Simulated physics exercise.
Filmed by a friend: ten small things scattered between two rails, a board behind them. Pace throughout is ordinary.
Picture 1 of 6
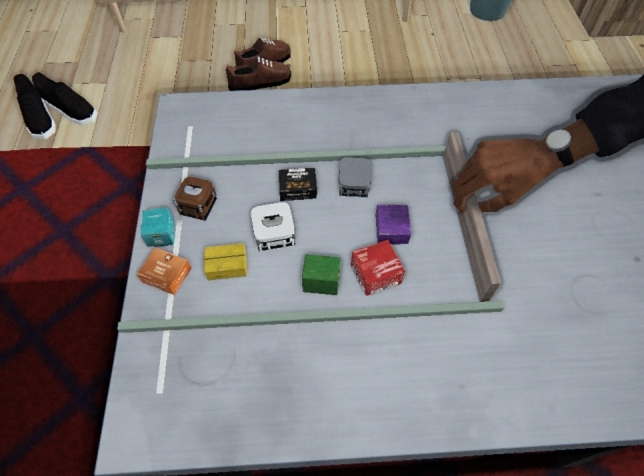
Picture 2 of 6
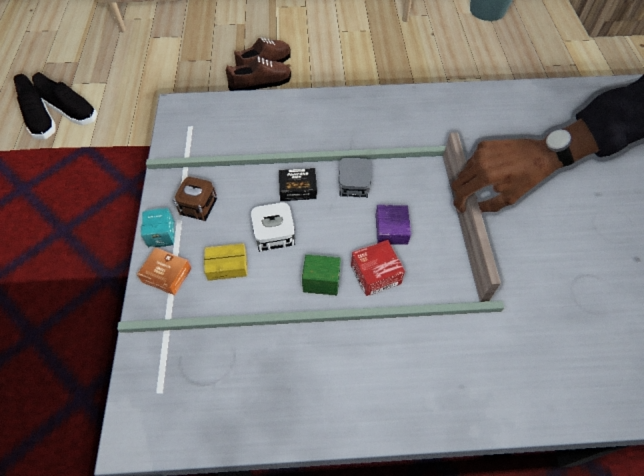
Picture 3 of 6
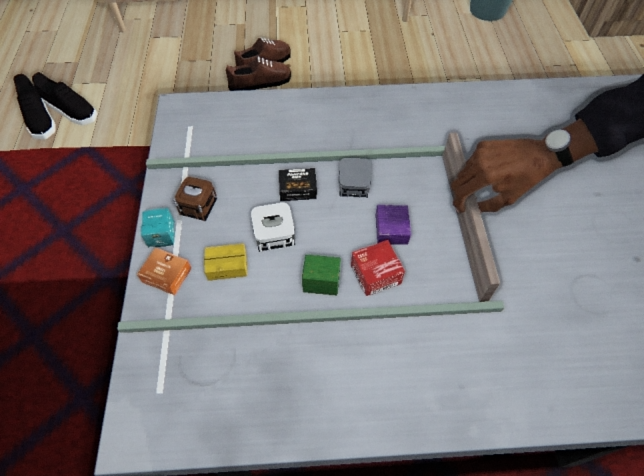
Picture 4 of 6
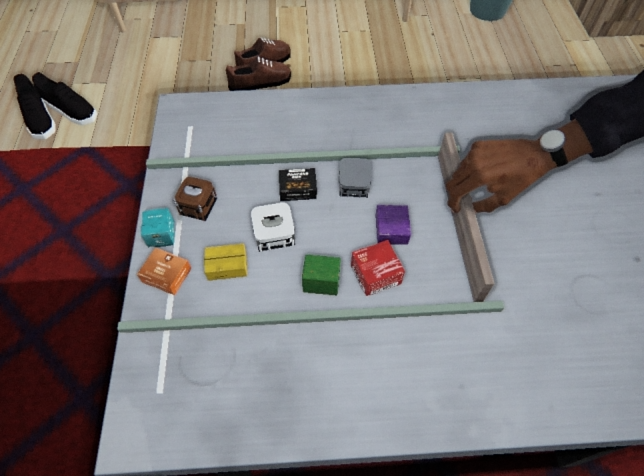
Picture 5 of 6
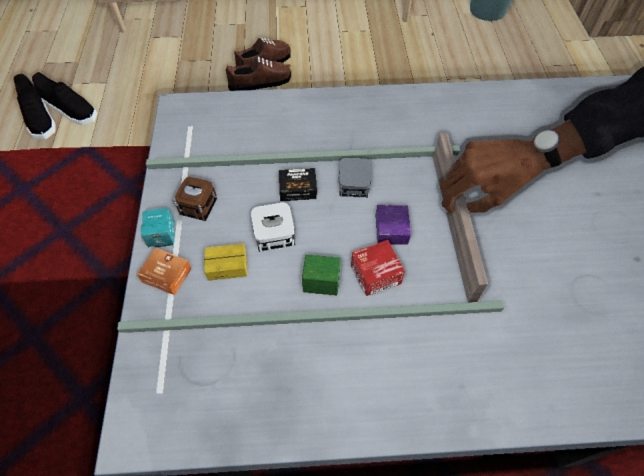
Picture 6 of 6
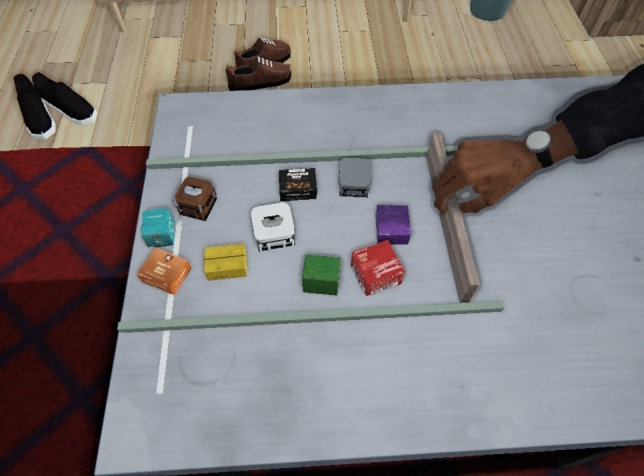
The clip shows ten small, colourful boxes and blocks scattered between two green rails on a grey table, all staying still while a hand wearing a watch slides a wooden board slightly left between the rails.
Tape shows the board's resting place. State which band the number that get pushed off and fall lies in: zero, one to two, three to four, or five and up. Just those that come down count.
The band is five and up.
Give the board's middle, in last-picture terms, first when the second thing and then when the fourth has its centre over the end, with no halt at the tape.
The first one at (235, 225), the next at (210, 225).
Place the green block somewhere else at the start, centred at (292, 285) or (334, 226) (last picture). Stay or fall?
Taking them in order, it drops away and then it drops away.
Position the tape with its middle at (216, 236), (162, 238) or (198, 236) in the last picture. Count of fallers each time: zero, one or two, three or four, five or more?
Three to four; more than four; three to four.
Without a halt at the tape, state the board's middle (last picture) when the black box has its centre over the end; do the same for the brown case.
For the black box, about (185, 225); for the brown case, about (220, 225).
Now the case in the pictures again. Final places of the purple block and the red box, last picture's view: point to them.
Final pixels, roughly: (160, 237) for the first, (149, 276) for the other.
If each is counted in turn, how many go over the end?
The total is 7.
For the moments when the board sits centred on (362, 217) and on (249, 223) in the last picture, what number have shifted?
Respectively 4 and 10.
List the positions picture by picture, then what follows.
In the first frame, turquoise box (158, 228); orange box (165, 271); brown case (196, 198); board (468, 212); tape (177, 237).
In the second frame, orange box (165, 271); black box (298, 184).
In the third frame, brown case (196, 198); white case (273, 227).
In the fourth frame, turquoise box (158, 228); purple block (393, 225).
In the fifth frame, orange box (165, 271); yellow box (226, 262).
In the sixth frame, turquoise box (158, 228); orange box (165, 271); brown case (196, 198); board (449, 213); tape (177, 237).
Early on, none off yet; turquoise box at rest near (158, 228); orange box at rest near (165, 271); brown case at rest near (196, 198).
Finally, the number that fall off is five or more; lost, green block, black box, white case, yellow box, brown case, orange box and turquoise box.
